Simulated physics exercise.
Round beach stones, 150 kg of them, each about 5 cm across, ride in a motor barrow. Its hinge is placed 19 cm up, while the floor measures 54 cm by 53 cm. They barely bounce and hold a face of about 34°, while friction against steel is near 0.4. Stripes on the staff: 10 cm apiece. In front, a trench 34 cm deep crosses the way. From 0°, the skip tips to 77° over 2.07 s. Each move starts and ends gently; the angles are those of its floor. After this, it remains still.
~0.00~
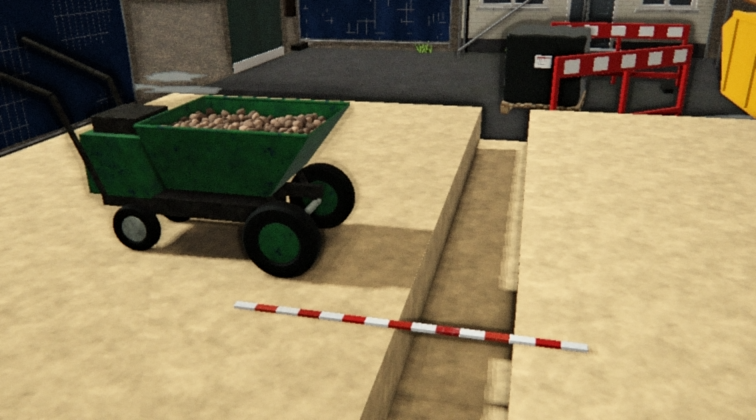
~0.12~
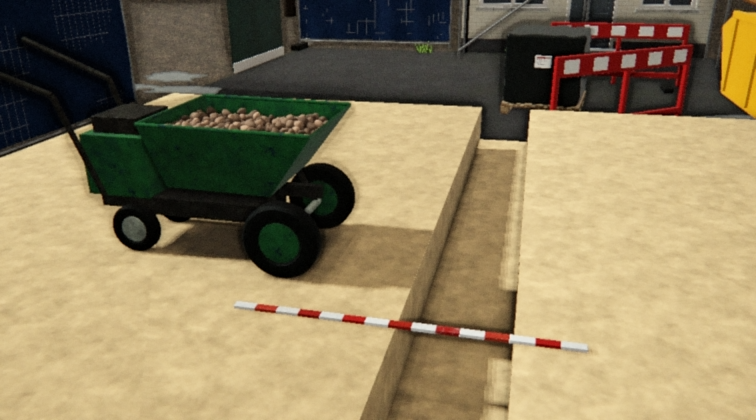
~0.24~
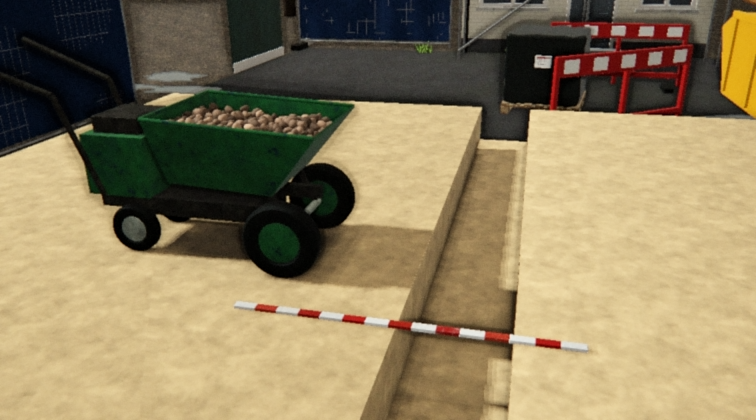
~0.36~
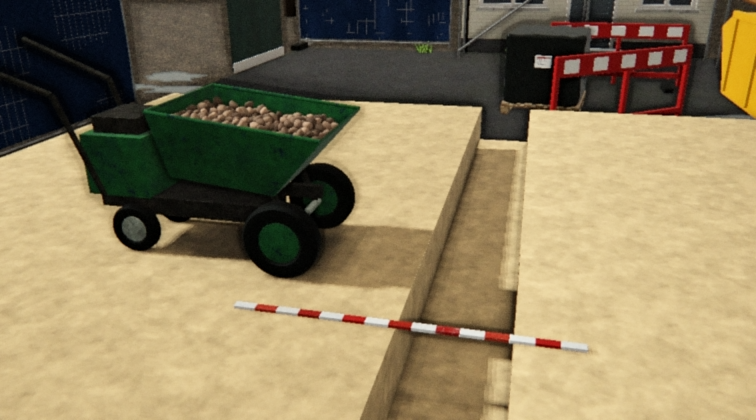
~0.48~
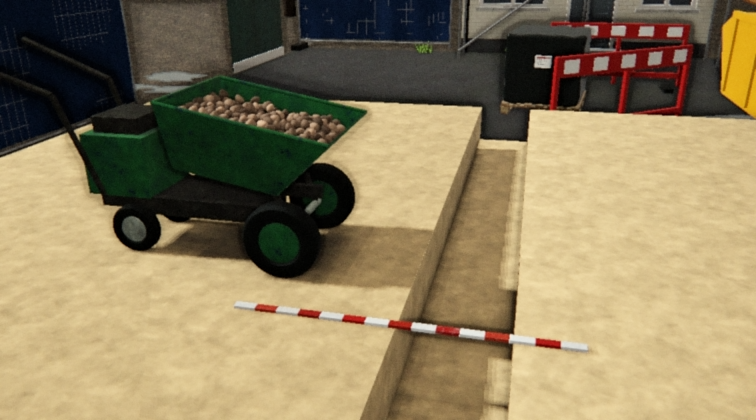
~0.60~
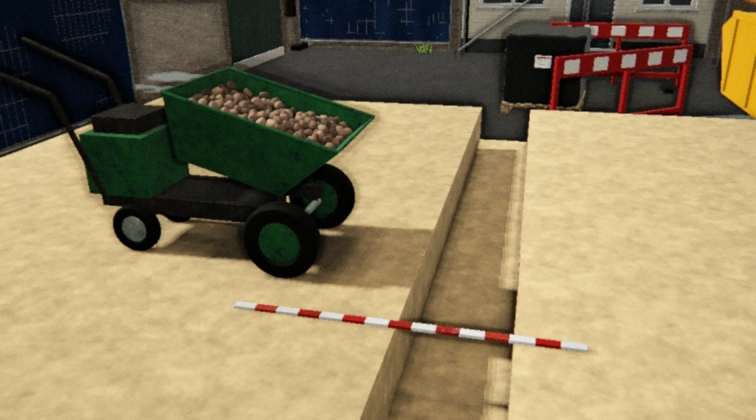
Green skip of a motor barrow tilting gradually toward the right, its round stones shifting, beside a trench and striped staff.
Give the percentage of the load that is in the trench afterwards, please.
Near 100 per cent of the load.
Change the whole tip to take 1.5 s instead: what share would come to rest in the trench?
In that case some 100 per cent.
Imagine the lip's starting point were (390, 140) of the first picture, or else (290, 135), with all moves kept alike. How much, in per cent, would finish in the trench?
Roughly 55 in a hundred, then 85 in a hundred.
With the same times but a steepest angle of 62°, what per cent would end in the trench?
I'd expect around 90 in a hundred.
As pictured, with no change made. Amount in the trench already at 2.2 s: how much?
Roughly 75% by that time.
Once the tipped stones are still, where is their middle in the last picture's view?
I'd point to around (469, 314).
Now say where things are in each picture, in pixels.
In the first picture, the skip is at 0°, its lip at (307, 137); the top of the load is at (242, 122).
In the second picture, the skip is at 1°, its lip at (309, 137); the top of the load is at (230, 120); the stones move at 0.1 m/s on average.
In the third picture, the skip is at 3°, its lip at (313, 139); the top of the load is at (206, 115); the stones move at 0.2 m/s on average.
The fourth picture shows lip at (320, 142), floor tilted 6°, highest stones at (211, 108); the stones move at 0.3 m/s on average.
In the fifth picture, the skip is at 11°, its lip at (328, 147); the top of the load is at (215, 101); the stones move at 0.3 m/s on average.
In the sixth picture, the skip is at 16°, its lip at (338, 153); the top of the load is at (221, 93); the stones move at 0.4 m/s on average.
After 1.5 s the floor is at 65°; 93 % in the skip, 2 % short of the trench, 5 % in the trench; the foremost stones are at (443, 255).
After 2.2 s the floor is at 77°; 22 % in the skip, 1 % short of the trench, 77 % in the trench; the foremost stones are at (512, 302).
After 2.5 s the floor is at 77°; 5 % in the skip, 1 % short of the trench, 95 % in the trench; the foremost stones are at (512, 301).
After 4.5 s the floor is at 77°; 0 % in the skip, 100 % in the trench; the foremost stones are at (512, 301).
